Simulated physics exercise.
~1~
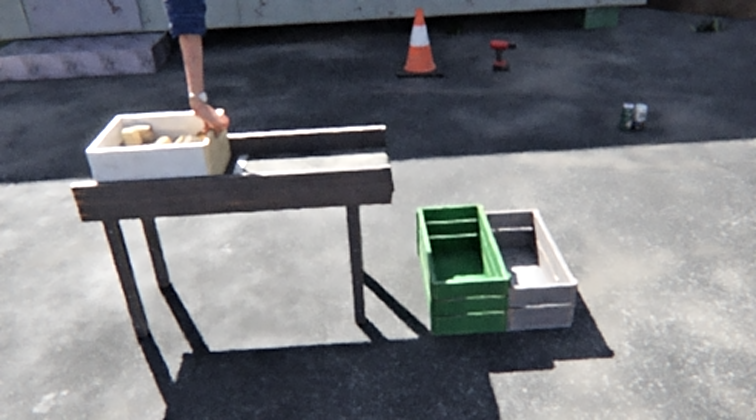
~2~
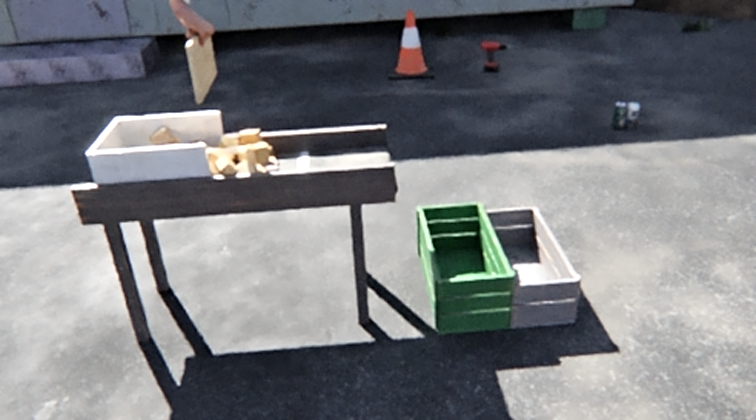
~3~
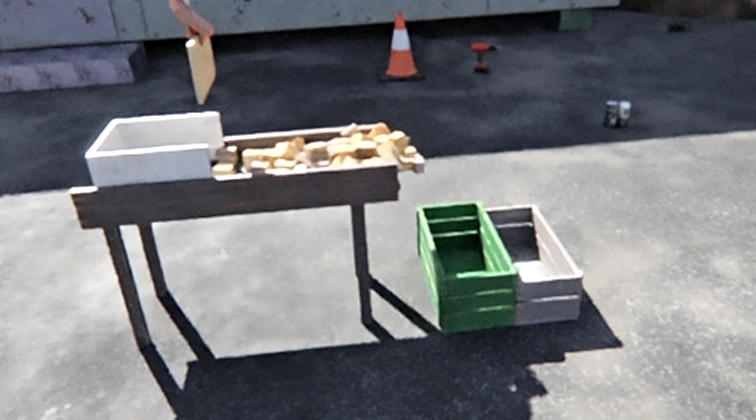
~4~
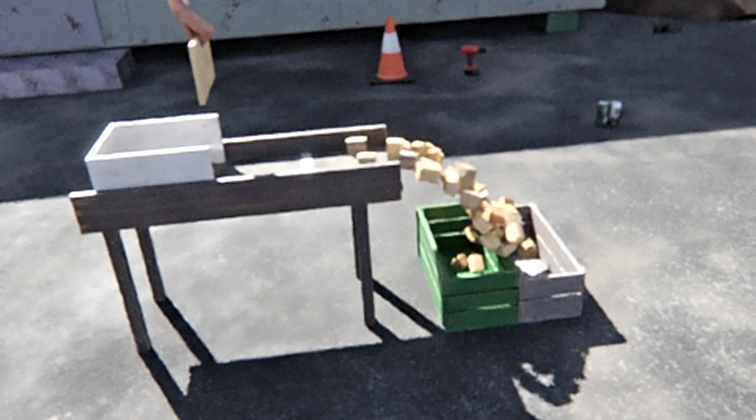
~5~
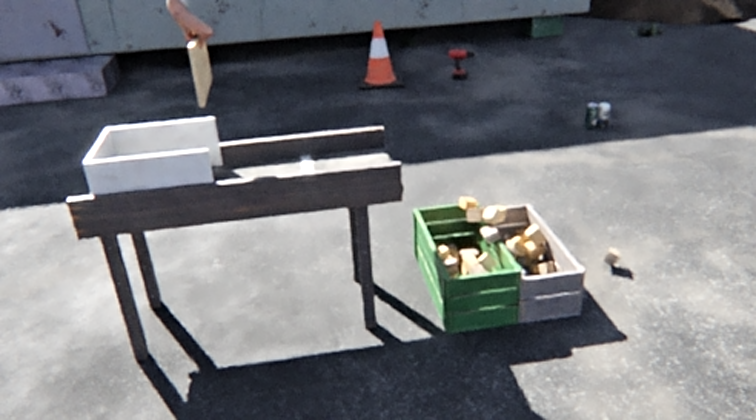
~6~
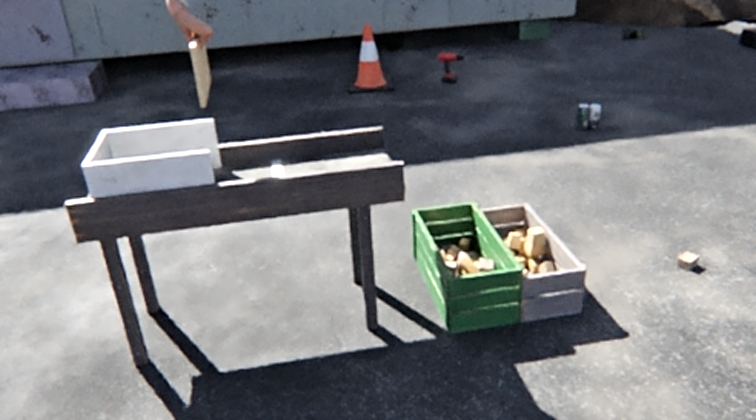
A hand pulls a flat wooden board up from the side of a white box that sits on a dark, raised belt with a load of small wooden blocks. The blocks slide out to the right in a loose heap, then spread along the belt as the box empties. They pour off the far end in a tumbling stream toward a green crate and a grey crate on the ground. Most drop into the two crates, while one lands on the pavement to the right. It ends farther right, with blocks resting in both crates and the hand still holding the board.
